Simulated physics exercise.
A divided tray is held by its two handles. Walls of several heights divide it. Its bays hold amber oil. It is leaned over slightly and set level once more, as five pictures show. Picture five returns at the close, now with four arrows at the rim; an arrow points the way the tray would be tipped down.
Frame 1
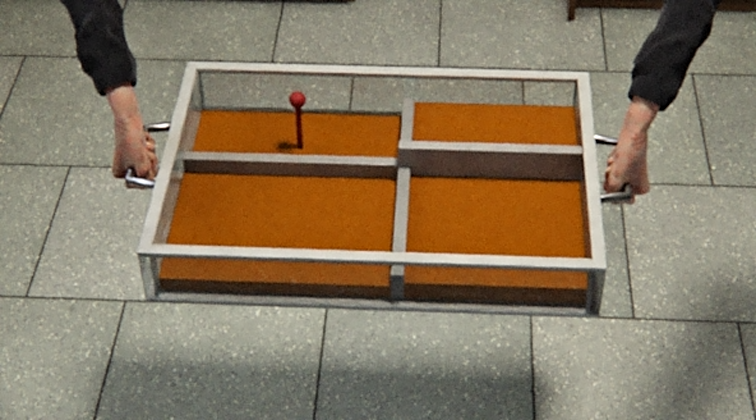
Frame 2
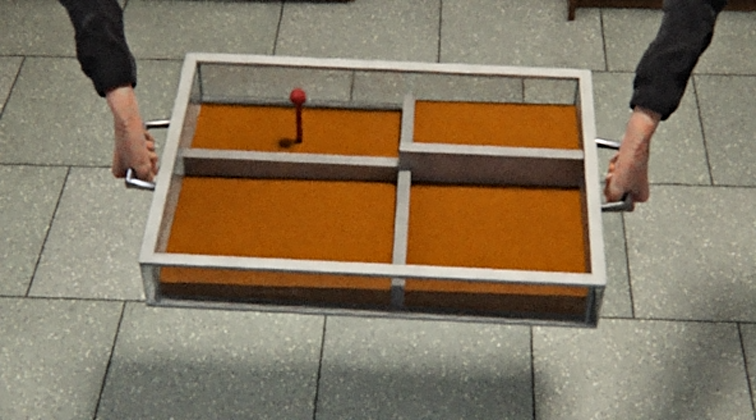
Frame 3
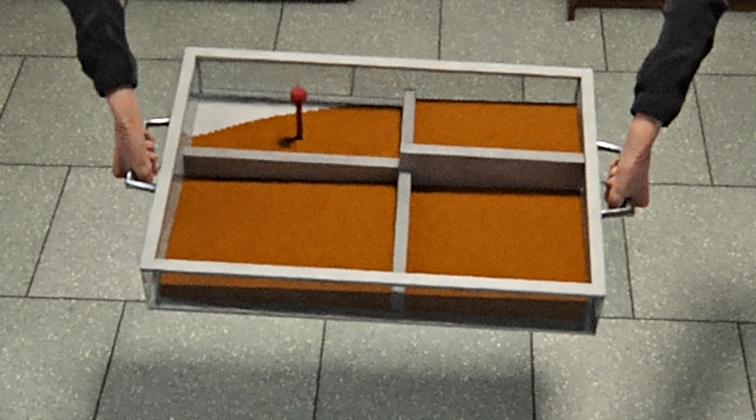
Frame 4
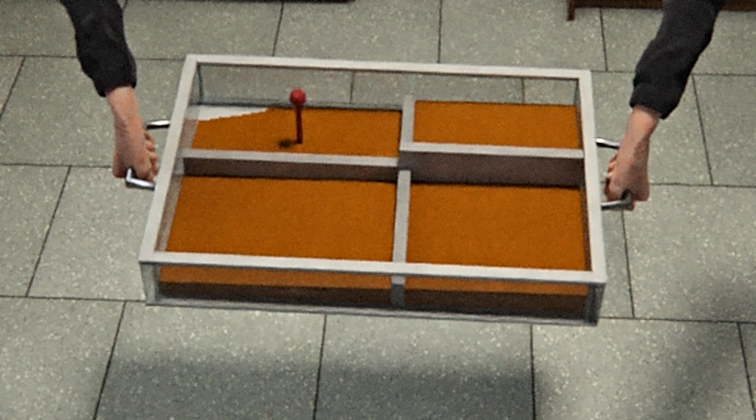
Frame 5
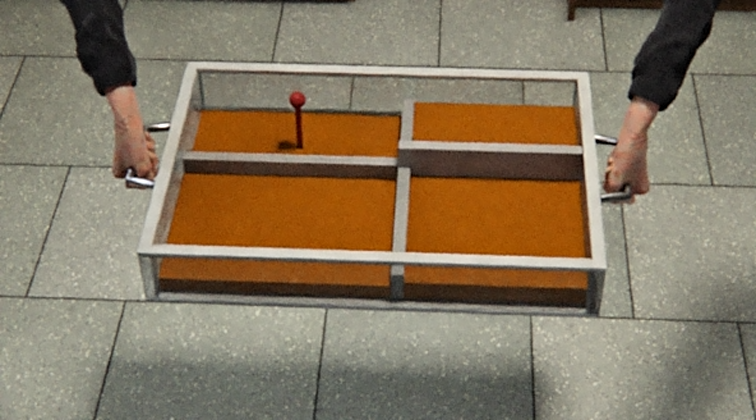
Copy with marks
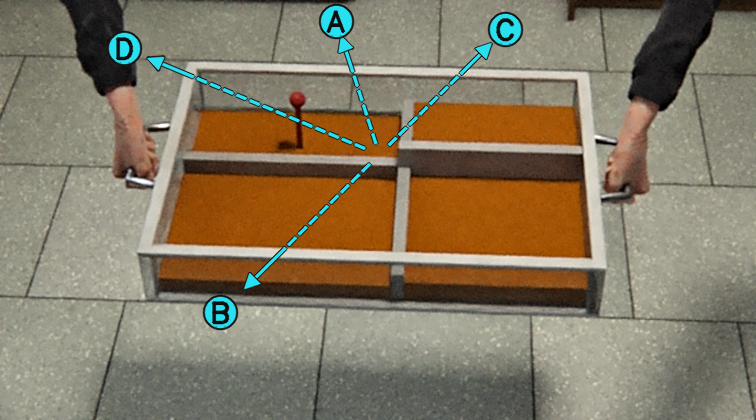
The clip shows two hands holding a divided tray of amber liquid with a red peg in the back left bay. They tip it slightly toward the front, briefly baring part of that bay's pale floor, then level it again.
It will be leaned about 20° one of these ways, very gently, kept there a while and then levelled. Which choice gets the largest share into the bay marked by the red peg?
I would pick direction A.
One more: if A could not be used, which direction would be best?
D it is.
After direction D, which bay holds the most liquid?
That is the back left bay.
On the marked copy, A ends at (342, 41); B ends at (248, 284); C ends at (487, 47); D ends at (152, 59).
With A, about 44 % of the liquid ends in the peg's bay; about 3 % goes over the rim.
With B, about 12 % of the liquid ends in the peg's bay; about 22 % goes over the rim.
With C, about 11 % of the liquid ends in the peg's bay; about 10 % goes over the rim.
With D, about 34 % of the liquid ends in the peg's bay; about 36 % goes over the rim.
